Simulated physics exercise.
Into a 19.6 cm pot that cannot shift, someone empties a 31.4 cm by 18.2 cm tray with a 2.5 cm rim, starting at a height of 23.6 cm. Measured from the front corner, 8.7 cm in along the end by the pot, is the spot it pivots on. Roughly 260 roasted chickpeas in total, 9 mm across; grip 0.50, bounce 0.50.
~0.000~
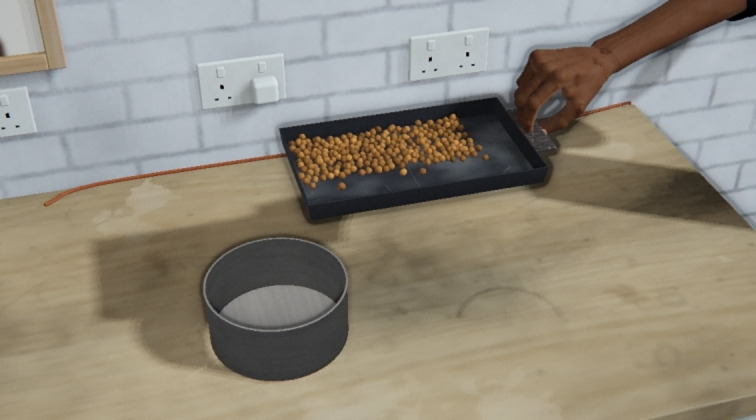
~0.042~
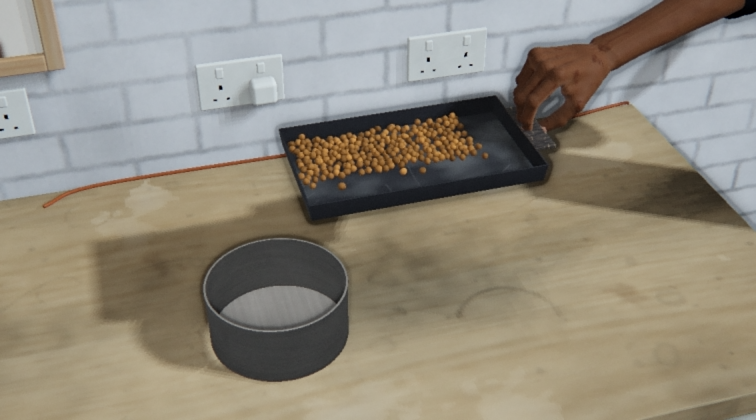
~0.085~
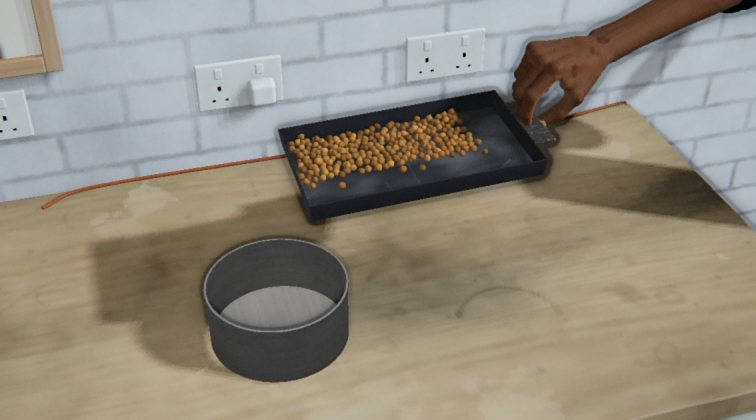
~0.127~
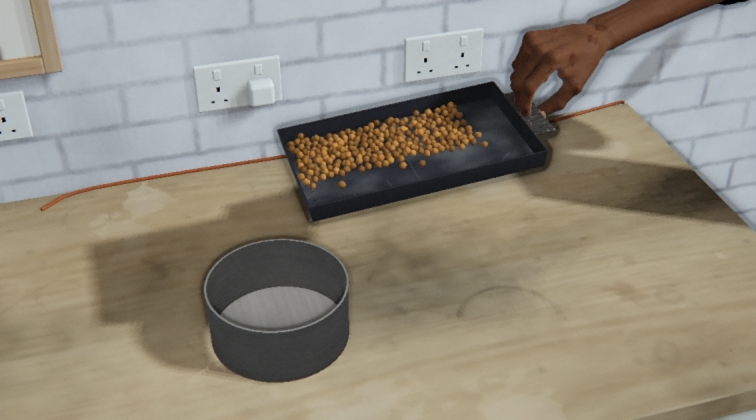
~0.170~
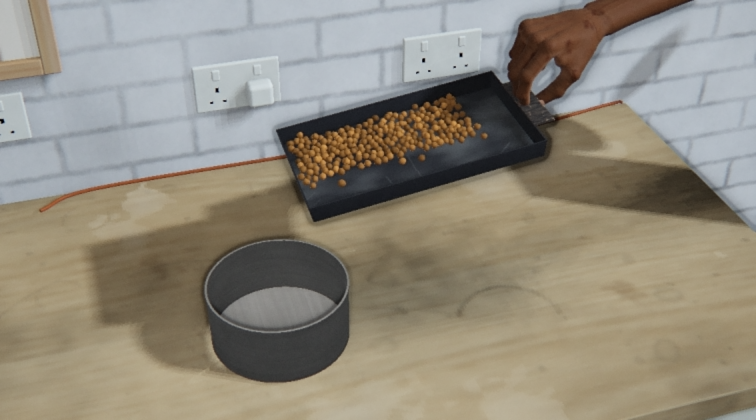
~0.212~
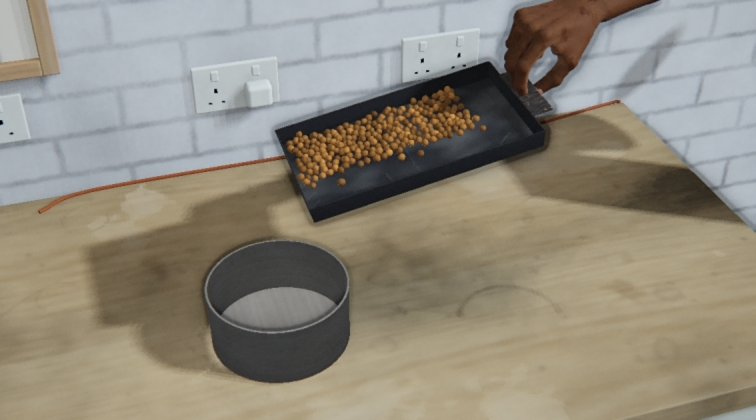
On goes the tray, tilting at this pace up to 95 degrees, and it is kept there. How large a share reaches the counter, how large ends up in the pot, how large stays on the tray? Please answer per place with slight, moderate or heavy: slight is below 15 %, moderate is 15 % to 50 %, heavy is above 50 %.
Per place: Counter slight, pot heavy, tray slight.
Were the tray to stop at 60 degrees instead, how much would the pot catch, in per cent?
Roughly 0 %.
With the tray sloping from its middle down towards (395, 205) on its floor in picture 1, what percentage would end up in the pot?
Near 45 percent, give or take.
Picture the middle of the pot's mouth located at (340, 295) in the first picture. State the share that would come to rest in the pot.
Roughly 25 percent would end up there.
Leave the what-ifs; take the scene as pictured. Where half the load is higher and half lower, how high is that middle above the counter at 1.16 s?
I'd put it near 30 cm.
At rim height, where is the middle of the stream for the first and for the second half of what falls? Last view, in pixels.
First half close to (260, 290), second half close to (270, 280).
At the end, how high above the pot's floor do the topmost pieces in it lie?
Close to 2.0 cm up.
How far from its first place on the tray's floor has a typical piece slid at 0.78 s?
Roughly 8 cm.
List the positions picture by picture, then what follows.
Tray tilt 0 degrees, front corners at (311, 204) and (545, 166); middle of the pieces at (381, 151); pot at (276, 282), in the first picture.
Tray tilt 1 degrees, front corners at (311, 204) and (545, 164); middle of the pieces at (381, 151), in the second picture.
Tray tilt 2 degrees, front corners at (311, 205) and (545, 158); middle of the pieces at (381, 149), in the third picture.
Tray tilt 5 degrees, front corners at (311, 206) and (544, 150), lowest corner left front; middle of the pieces at (380, 145), in the fourth picture.
Tray tilt 8 degrees, front corners at (311, 206) and (543, 140), lowest corner left front; middle of the pieces at (379, 141), in the fifth picture.
Tray tilt 11 degrees, front corners at (311, 207) and (542, 130), lowest corner left front; middle of the pieces at (378, 137); pot at (278, 283). Its pace works out near 70 degrees a second, in the sixth picture.
Then, at 0.78 s, tilt 51 degrees; the tray holds 100 %, the pot 0 %.
After 1.16 s, tilt 77 degrees; the tray holds 95 %, the pot 0 %.
After 1.62 s, tilt 95 degrees; the tray holds 40 %, the pot 10 %.
At rest (2.9 s), counter 5 %, pot 95 %, tray 0 %.
